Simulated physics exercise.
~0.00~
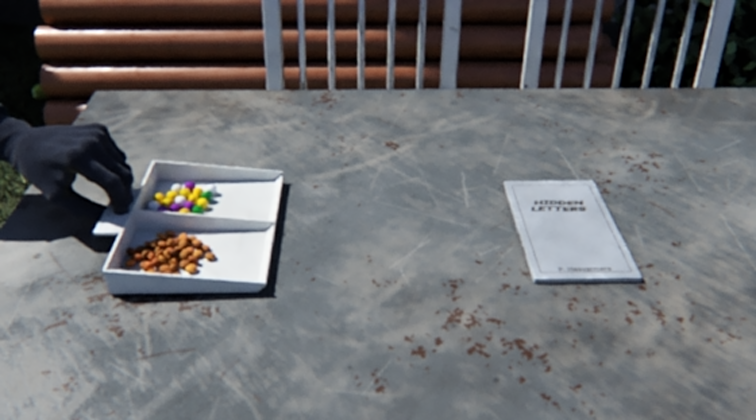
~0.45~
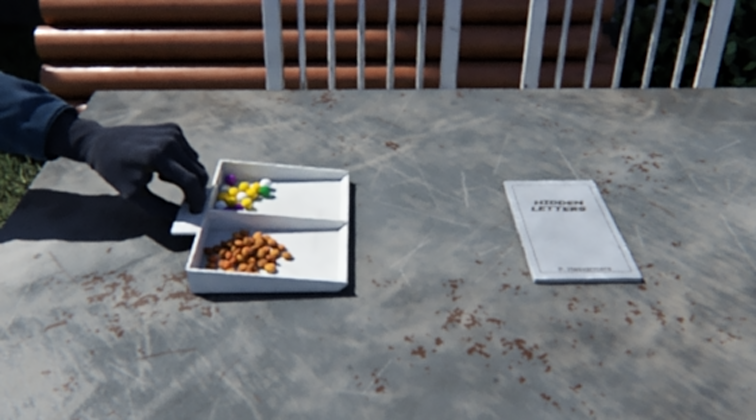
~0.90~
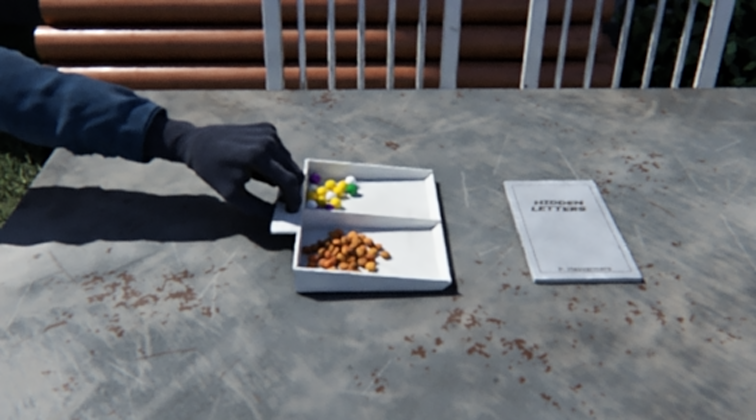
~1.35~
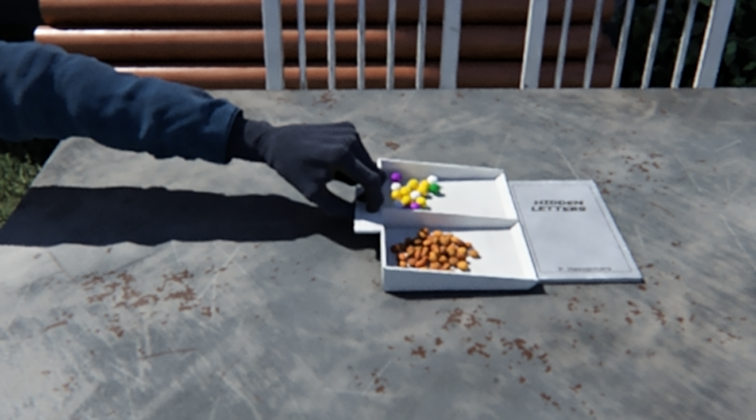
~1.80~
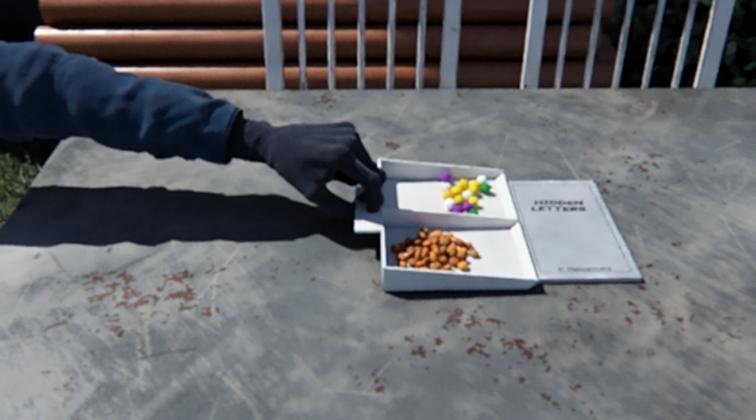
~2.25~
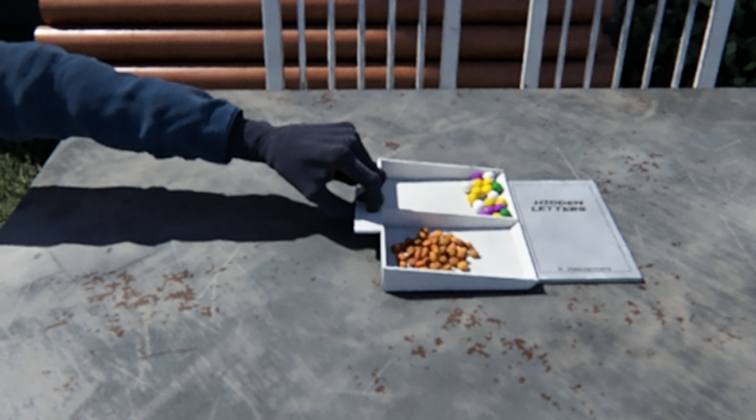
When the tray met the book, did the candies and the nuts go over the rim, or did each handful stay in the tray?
Both handfuls stayed in the tray. The colourful candies slid up to the front rim without going over, and the brown nuts stayed inside too.
